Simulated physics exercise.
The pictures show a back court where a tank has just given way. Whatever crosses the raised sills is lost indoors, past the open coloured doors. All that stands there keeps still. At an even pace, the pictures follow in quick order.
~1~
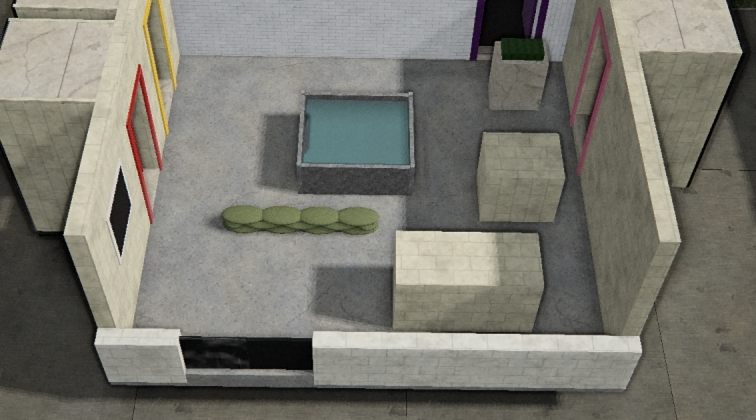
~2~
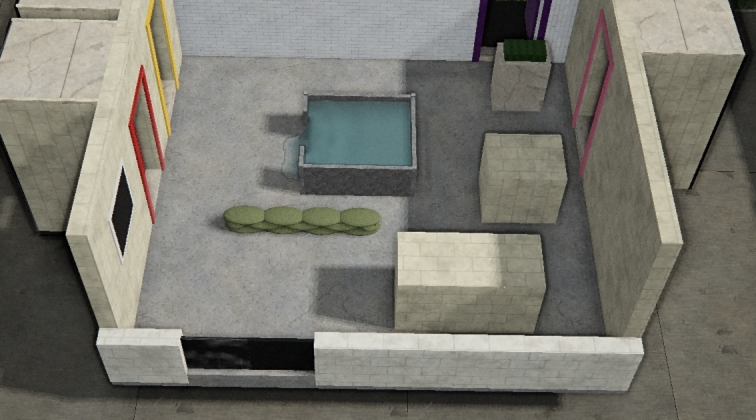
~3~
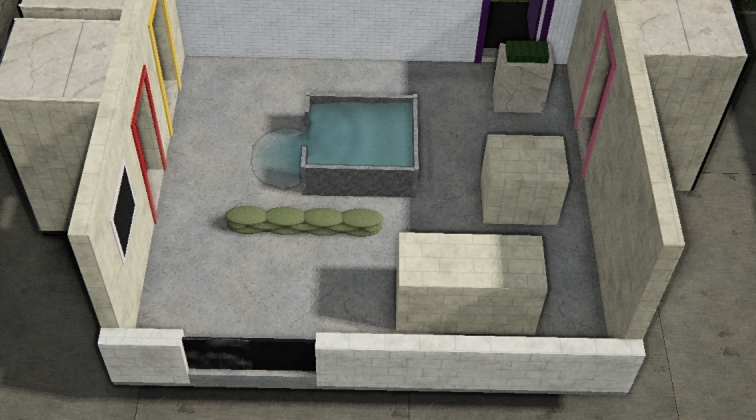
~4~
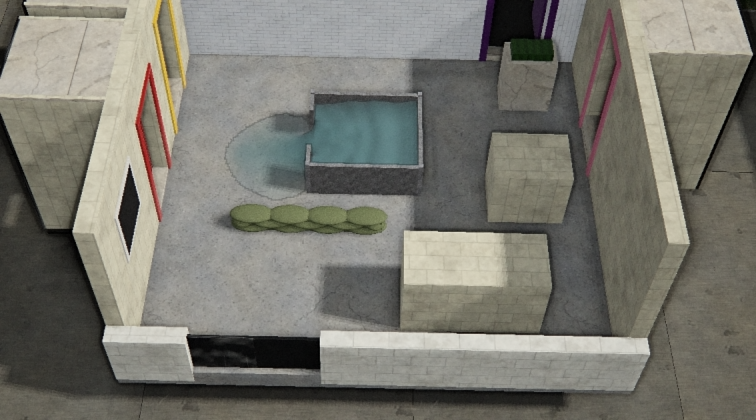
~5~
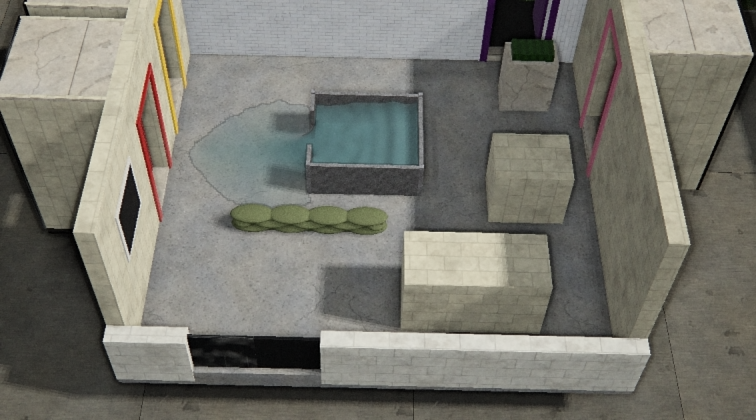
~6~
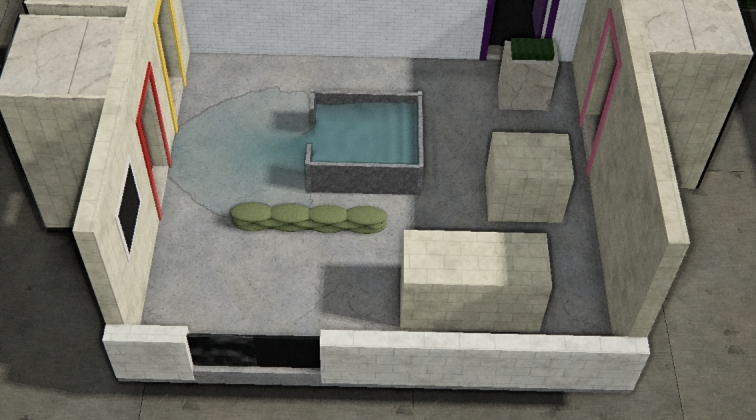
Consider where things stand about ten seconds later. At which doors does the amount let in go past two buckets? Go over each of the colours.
Door by door: The purple door stays at two or fewer; the yellow door stays at two or fewer; the pink door stays at two or fewer; the red door goes past two.
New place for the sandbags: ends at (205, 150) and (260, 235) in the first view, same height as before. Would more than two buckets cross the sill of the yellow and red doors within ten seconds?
I'd say yellow falls under the limit and red falls under the limit.
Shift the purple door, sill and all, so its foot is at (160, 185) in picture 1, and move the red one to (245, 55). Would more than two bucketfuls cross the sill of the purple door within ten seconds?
As it turns out, purple runs over.
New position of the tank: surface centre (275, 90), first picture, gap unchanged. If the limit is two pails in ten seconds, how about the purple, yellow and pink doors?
My answer is that the purple door ends up beneath, the yellow door ends up above and the pink door ends up beneath.
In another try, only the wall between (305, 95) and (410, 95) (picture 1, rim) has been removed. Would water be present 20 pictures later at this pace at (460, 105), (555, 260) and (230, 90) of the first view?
Submerged, unwetted, submerged.
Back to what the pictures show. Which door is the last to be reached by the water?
That would be the door marked pink.
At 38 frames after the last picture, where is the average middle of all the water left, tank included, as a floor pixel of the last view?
Roughly (296, 162).
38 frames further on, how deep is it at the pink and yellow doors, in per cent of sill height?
I'd say around 0 and 30 in a hundred.
A moment on, water covers 20 % of the floor; the purple door not reached, the yellow door wet at the sill, nothing in, the pink door not reached, the red door over two buckets in.
Next, water covers 25 % of the floor; the purple door not reached, the yellow door wet at the sill, nothing in, the pink door not reached, the red door far over two buckets in.
Then, water covers 35 % of the floor; the purple door not reached, the yellow door wet at the sill, nothing in, the pink door not reached, the red door far over two buckets in.
Later, water covers 60 % of the floor; the purple door wet at the sill, nothing in, the yellow door wet at the sill, nothing in, the pink door not reached, the red door far over two buckets in.
In the end, water covers 80 % of the floor; the purple door wet at the sill, nothing in, the yellow door wet at the sill, nothing in, the pink door wet at the sill, nothing in, the red door far over two buckets in.
